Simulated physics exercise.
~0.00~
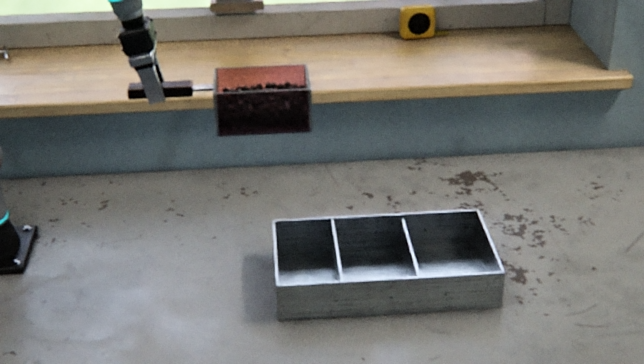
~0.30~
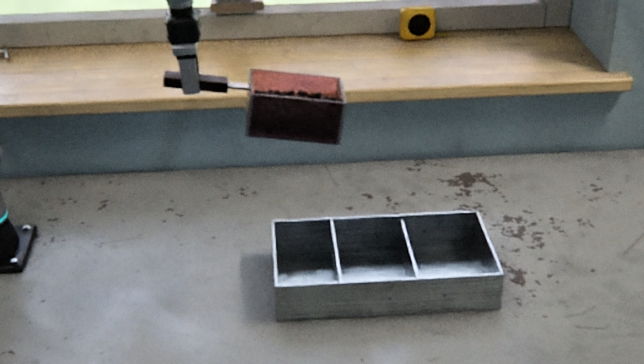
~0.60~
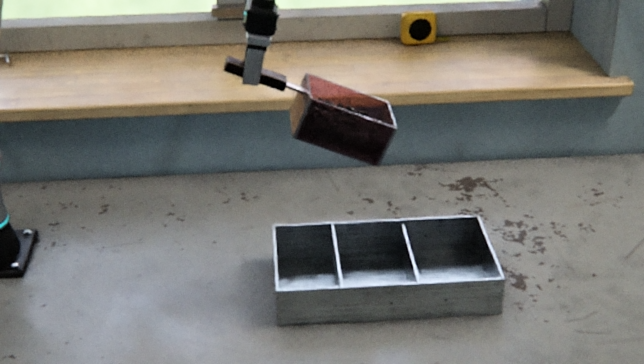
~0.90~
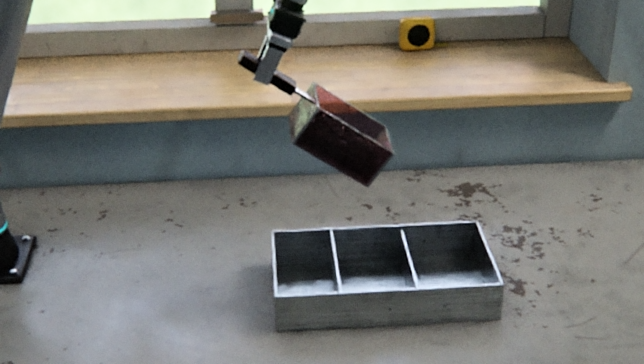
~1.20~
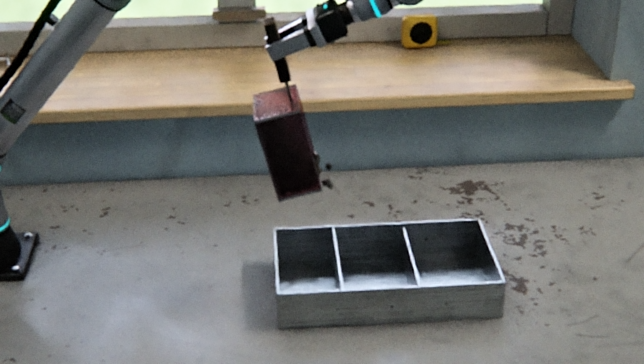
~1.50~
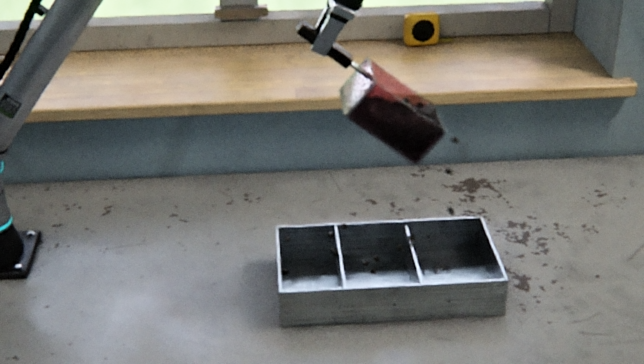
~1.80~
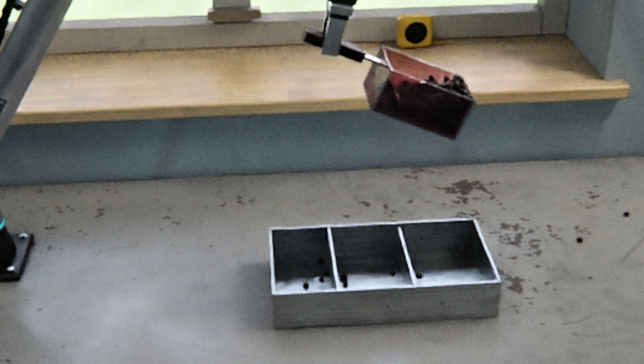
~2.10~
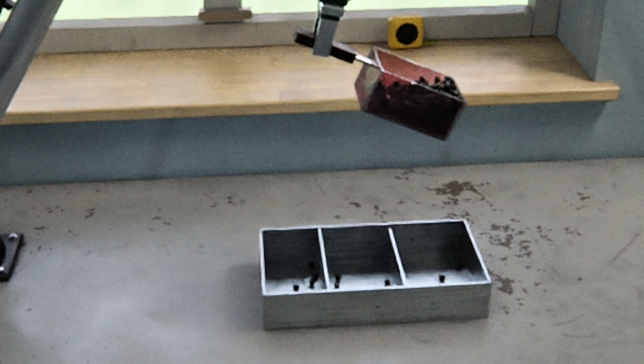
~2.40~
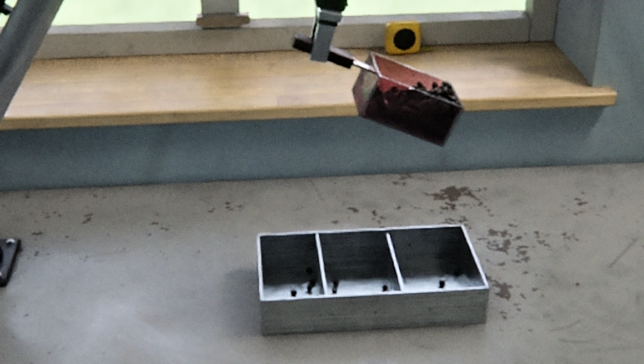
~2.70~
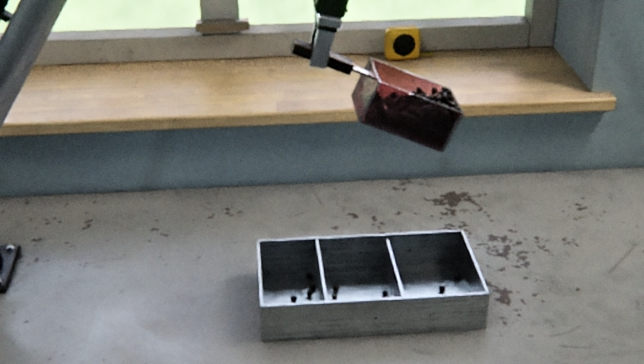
A reddish-brown open box hangs from a robot arm's gripper above a grey, stained tabletop, seen from slightly above, with a wooden window ledge and a yellow-and-black object behind. Below it sits a grey metal tray with three compartments. The arm moves the box rightward while tipping it, until it points steeply down and a few dark beads drop out. It then swings the box right and tilts it partway back up, scattering more beads. Finally the box hangs still, slightly tilted, with most beads inside, a few lying in each compartment.
